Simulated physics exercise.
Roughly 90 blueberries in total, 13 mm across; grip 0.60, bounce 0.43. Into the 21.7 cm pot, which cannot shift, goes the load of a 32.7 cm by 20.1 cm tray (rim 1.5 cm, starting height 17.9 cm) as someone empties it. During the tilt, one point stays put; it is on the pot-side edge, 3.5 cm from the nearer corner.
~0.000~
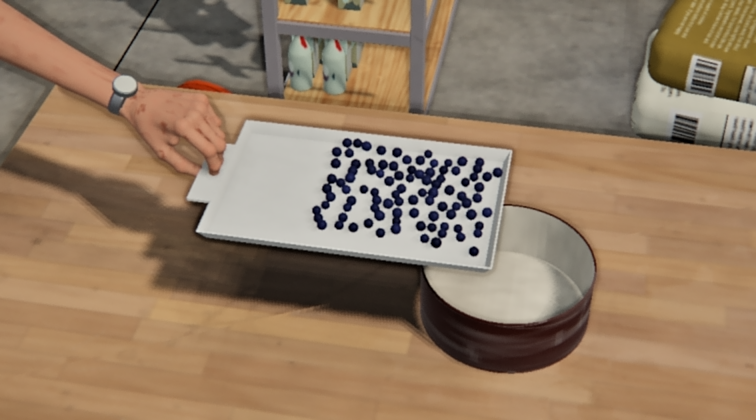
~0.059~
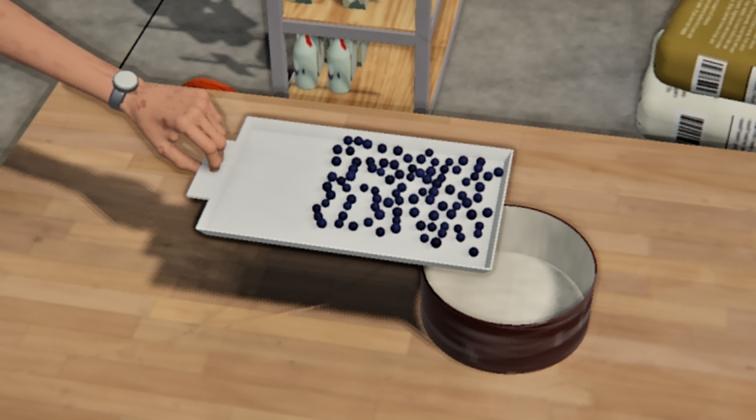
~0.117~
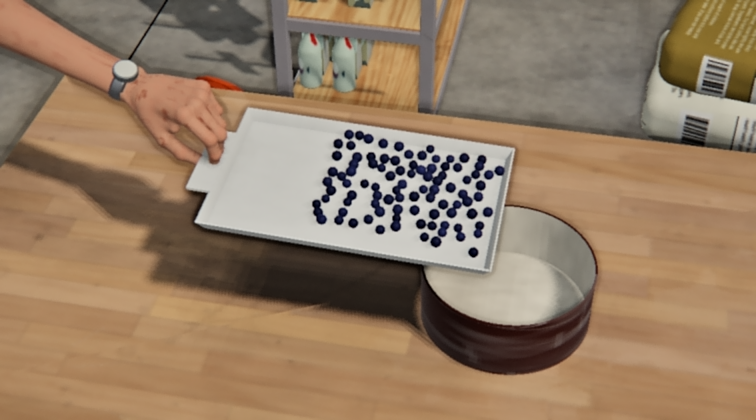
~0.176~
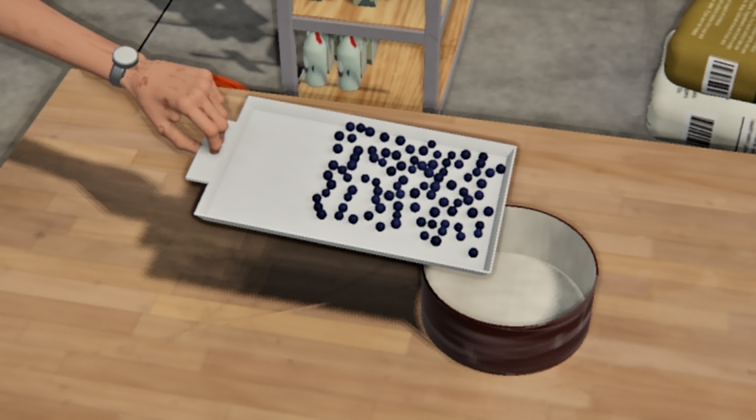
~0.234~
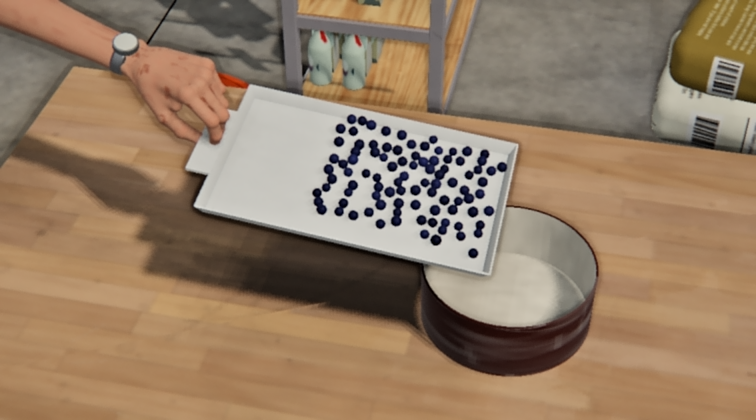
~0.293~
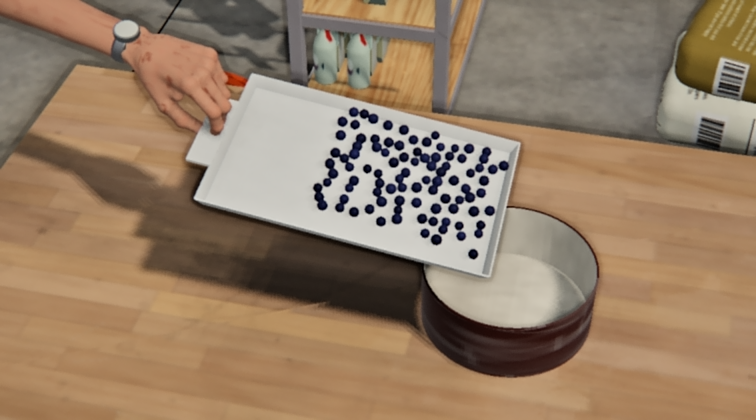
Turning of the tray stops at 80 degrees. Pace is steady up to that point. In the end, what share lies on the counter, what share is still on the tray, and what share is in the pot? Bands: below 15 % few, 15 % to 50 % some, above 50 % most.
Result: Counter: Most, tray: Few, pot: Some.
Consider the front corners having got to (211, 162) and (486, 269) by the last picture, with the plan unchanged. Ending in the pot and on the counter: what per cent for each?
Final per cent - pot 80, counter 20.
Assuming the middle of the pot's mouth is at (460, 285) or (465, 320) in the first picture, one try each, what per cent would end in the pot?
The shares would be near 65 and 100 per cent respectively.
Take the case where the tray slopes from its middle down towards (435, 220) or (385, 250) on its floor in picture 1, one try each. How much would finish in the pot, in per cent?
About 75 and 0 per cent.
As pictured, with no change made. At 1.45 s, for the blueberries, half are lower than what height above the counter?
The halfway line is at about 22 cm.
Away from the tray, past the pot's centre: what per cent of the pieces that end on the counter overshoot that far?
About 70 per cent.
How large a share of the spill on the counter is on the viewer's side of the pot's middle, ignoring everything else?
Estimate: Close to 100 per cent of the pieces.
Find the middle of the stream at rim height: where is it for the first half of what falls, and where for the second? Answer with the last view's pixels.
(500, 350) first, (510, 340) later, roughly.
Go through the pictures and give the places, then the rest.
The first frame shows tray tilt 0 degrees, front corners at (205, 227) and (485, 263); middle of the pieces at (401, 189); pot at (508, 261).
The second frame shows tray tilt 1 degrees, front corners at (205, 224) and (485, 264); middle of the pieces at (402, 187).
The third frame shows tray tilt 3 degrees, front corners at (204, 218) and (485, 265); middle of the pieces at (402, 184).
The fourth frame shows tray tilt 5 degrees, front corners at (204, 210) and (484, 266), lowest corner right front; middle of the pieces at (403, 180).
The fifth frame shows tray tilt 8 degrees, front corners at (203, 202) and (484, 268), lowest corner right front; middle of the pieces at (404, 176).
The sixth frame shows tray tilt 11 degrees, front corners at (203, 195) and (484, 270), lowest corner right front; middle of the pieces at (406, 173); pot at (510, 264). Its pace works out near 45 degrees a second.
After 0.98 s, tilt 43 degrees; the tray holds 100 %, the pot 0 %.
Then, at 1.45 s, tilt 65 degrees; the tray holds 100 %, the pot 0 %.
After 1.98 s, tilt 80 degrees; the tray holds 0 %, the pot 25 %.
At rest (2.8 s), counter 75 %, tray 0 %, pot 25 %.
